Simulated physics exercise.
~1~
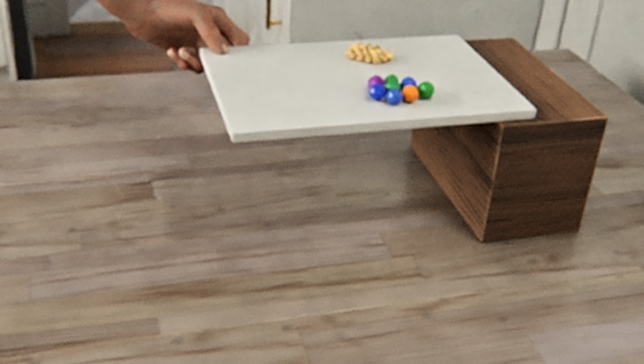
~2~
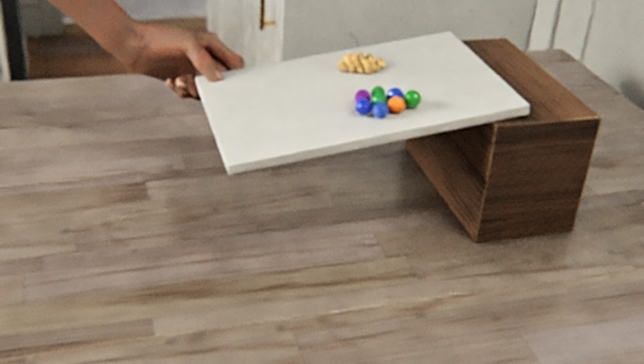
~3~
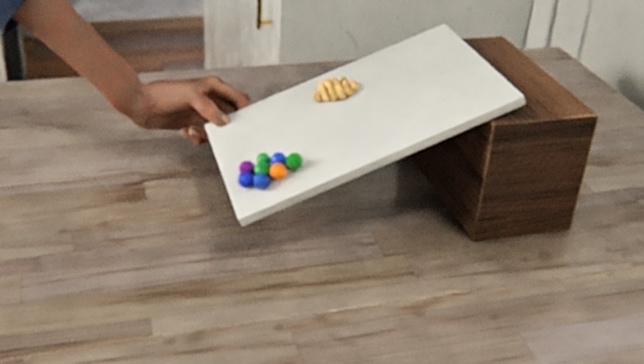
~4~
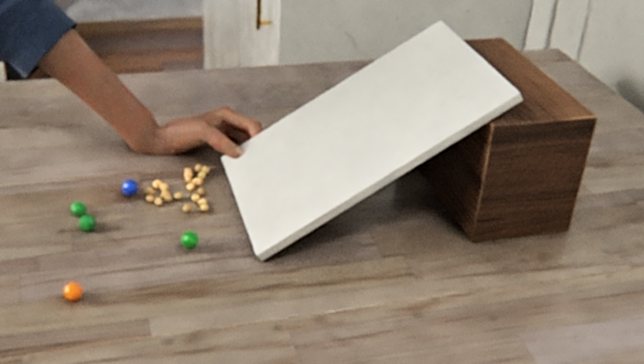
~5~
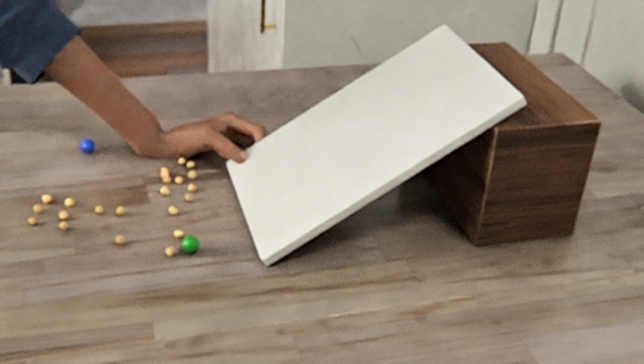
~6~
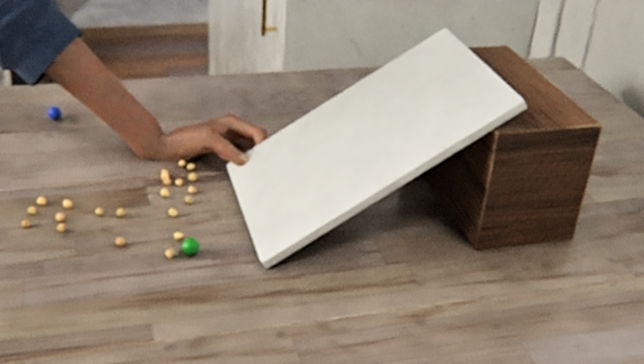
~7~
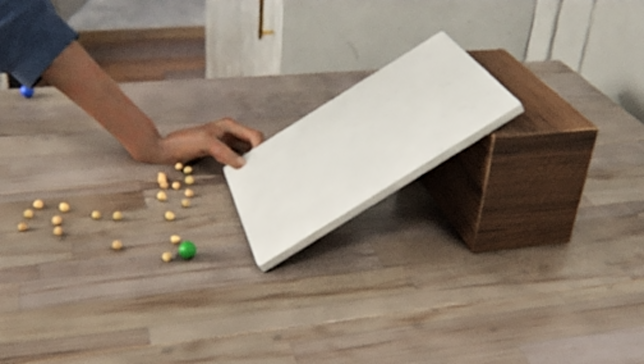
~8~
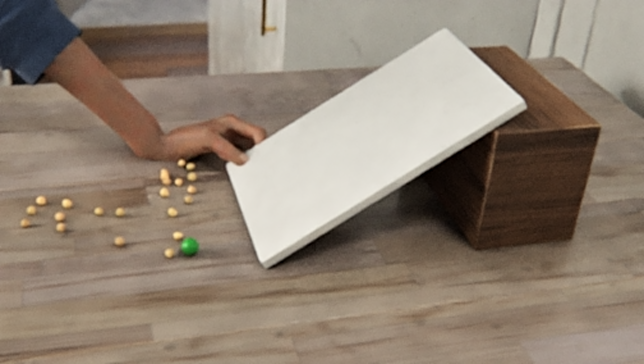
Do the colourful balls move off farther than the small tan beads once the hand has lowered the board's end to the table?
Yes, the colourful balls go farther as a group, with all but a green one out of view by the end, while the tan beads stay scattered on the table near the lowered end of the board.
